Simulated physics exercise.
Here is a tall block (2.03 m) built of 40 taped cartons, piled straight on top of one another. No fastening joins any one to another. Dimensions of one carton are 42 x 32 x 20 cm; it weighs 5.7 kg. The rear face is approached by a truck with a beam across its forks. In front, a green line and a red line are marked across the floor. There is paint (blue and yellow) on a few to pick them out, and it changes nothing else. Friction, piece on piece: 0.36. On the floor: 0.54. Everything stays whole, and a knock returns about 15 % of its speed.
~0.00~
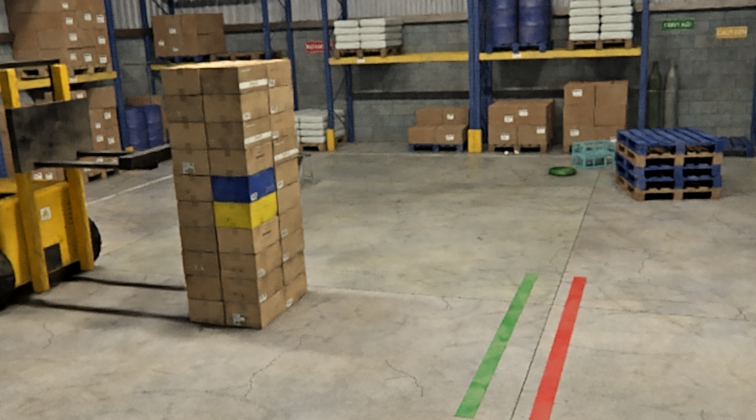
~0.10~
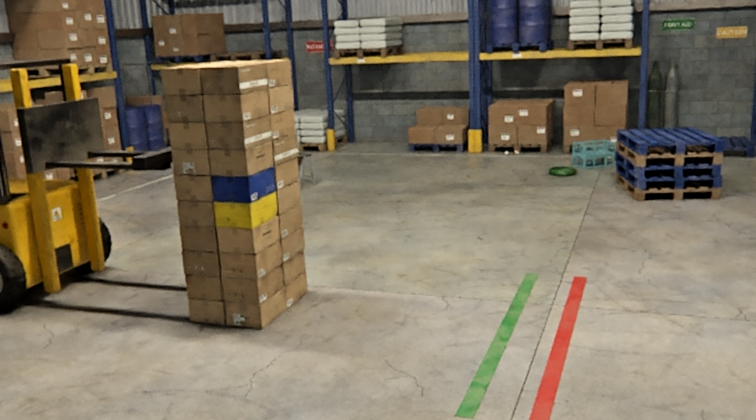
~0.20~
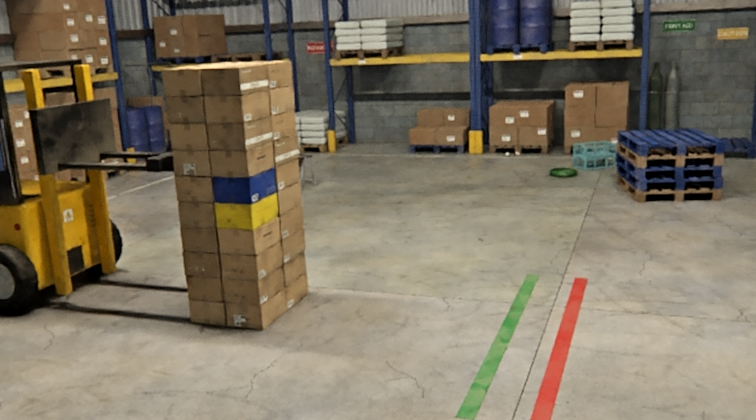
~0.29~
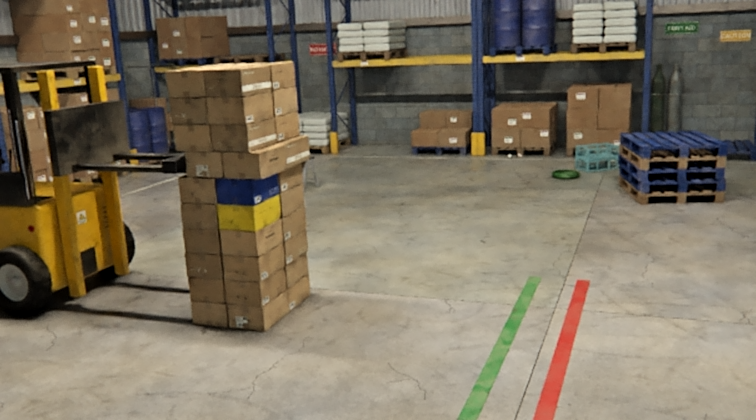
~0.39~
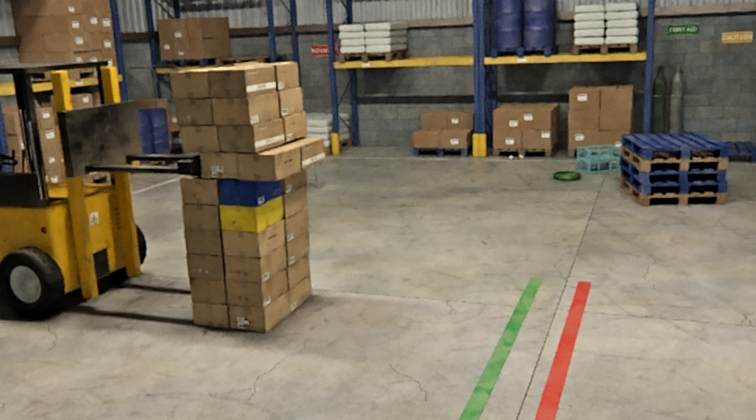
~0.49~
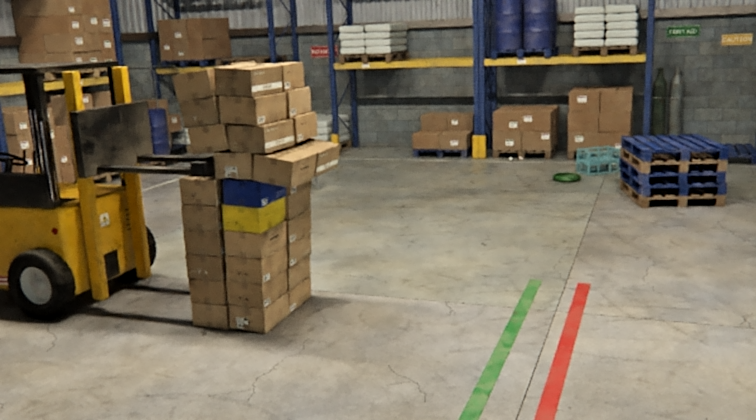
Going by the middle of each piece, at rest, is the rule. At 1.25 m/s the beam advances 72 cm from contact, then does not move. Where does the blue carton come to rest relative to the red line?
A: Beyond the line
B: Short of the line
(B) Short of the line.
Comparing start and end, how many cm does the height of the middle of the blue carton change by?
95 centimetres lower, roughly.
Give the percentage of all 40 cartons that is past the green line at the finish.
It works out to about 15 per cent.
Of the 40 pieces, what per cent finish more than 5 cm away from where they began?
70 percent.
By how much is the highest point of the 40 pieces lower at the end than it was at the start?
About 45 cm.
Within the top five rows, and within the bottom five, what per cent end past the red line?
The top part comes to 20 per cent, the bottom part to 0 per cent.
After 0.72 s, none of the 40 cartons past the red line, 28 disturbed; blue carton leaning 11°; yellow carton leaning 11°.
After 1.08 s, none of the 40 cartons past the red line, 28 disturbed; blue carton leaning 39°, 18 cm lower; yellow carton leaning 39°, 11 cm lower.
After 1.64 s, 1 of the 40 cartons past the red line; blue carton on its side; yellow carton on its side.
At rest (2.9 s), 4 of the 40 cartons past the red line; blue carton upside down; yellow carton upside down. As the last picture would show them, middles, blue carton near (465, 328), yellow carton near (440, 309).
